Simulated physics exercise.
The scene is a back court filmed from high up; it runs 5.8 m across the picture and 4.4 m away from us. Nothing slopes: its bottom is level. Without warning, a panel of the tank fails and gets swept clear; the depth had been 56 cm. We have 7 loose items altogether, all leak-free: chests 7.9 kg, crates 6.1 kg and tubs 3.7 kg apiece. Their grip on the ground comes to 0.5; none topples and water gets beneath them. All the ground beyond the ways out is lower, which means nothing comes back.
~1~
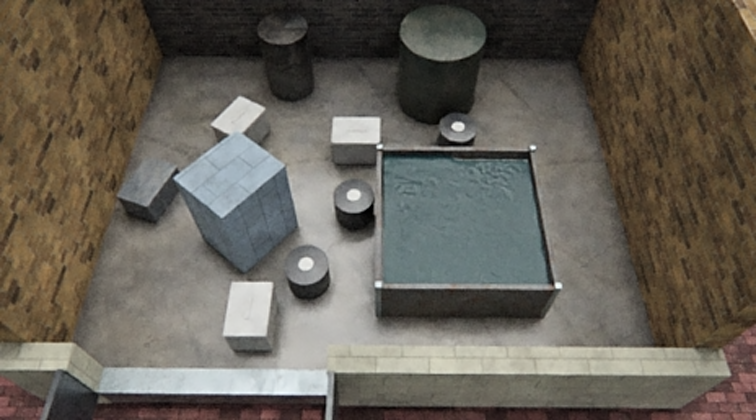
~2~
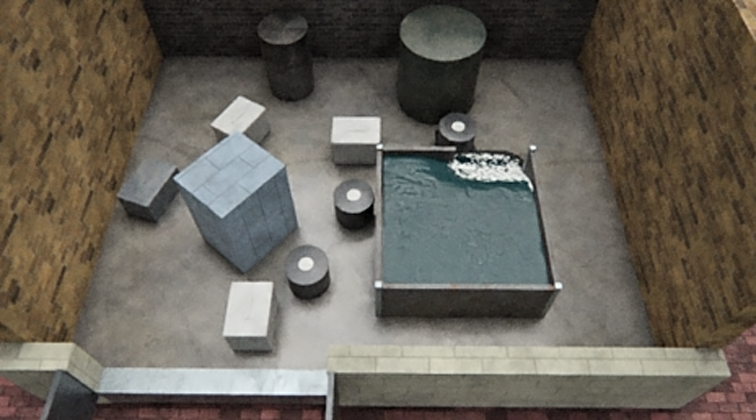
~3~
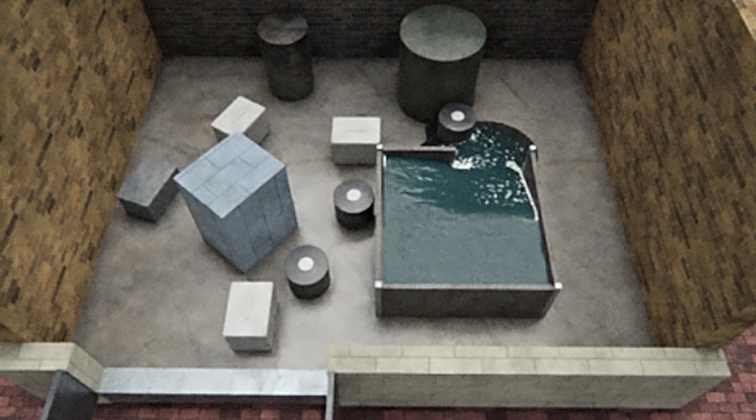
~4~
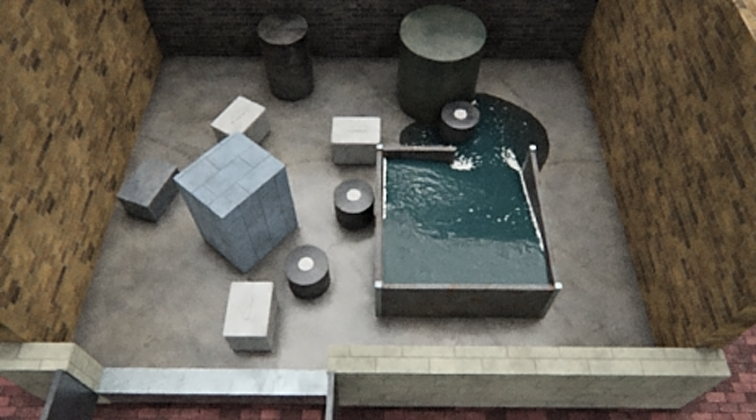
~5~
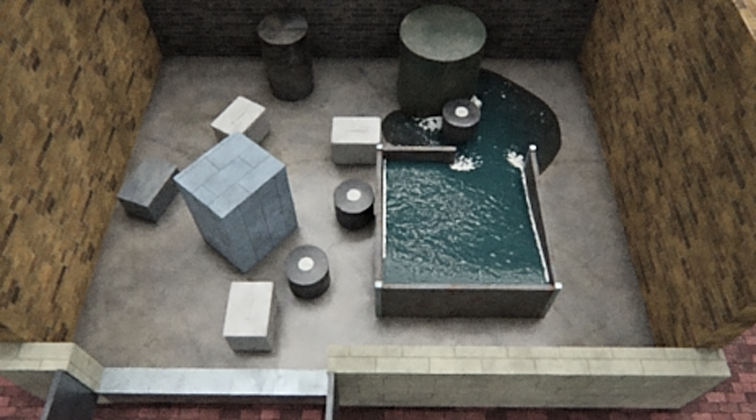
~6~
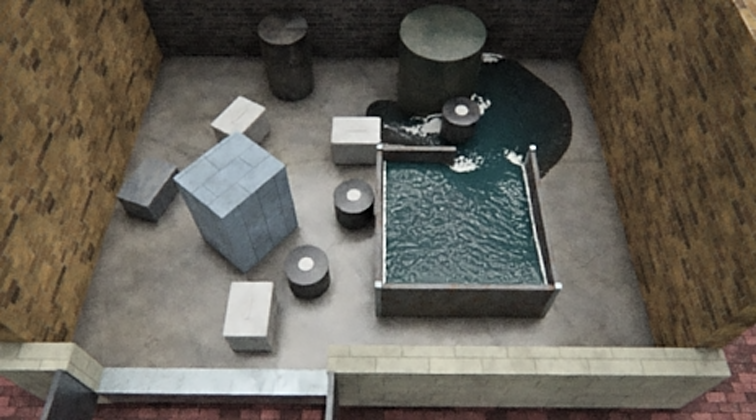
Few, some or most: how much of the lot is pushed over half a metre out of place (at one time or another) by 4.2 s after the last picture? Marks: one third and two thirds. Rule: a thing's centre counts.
Share: Between one and two thirds.
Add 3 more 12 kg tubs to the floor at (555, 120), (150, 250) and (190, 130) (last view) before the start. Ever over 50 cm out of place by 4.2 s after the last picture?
Reading them off in order: Clears the mark, not beyond, not beyond.
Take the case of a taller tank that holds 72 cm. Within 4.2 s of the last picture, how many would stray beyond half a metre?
3.
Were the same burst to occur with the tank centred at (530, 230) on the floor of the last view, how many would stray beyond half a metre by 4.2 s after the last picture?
Then 3 of them would.
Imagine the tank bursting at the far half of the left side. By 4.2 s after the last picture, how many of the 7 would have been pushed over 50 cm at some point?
The answer would then be 5.
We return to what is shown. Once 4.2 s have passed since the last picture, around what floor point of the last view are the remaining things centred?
I'd say about (273, 213) in the last view.
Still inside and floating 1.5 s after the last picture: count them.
Just then, the number is 0.
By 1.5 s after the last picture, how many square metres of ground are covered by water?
Close to 10.5 m2, I'd say.
Then, 0.4 s after the last picture 0 of 7 are over 50 cm from their spots; 1 afloat.
Then, 1.5 s after the last picture 1 of 7 are over 50 cm from their spots; 0 afloat.
Then, 2.8 s after the last picture 3 of 7 are over 50 cm from their spots; 0 afloat.
Then, 4.2 s after the last picture 3 of 7 are over 50 cm from their spots, and 3 have been at some point; 1 afloat.
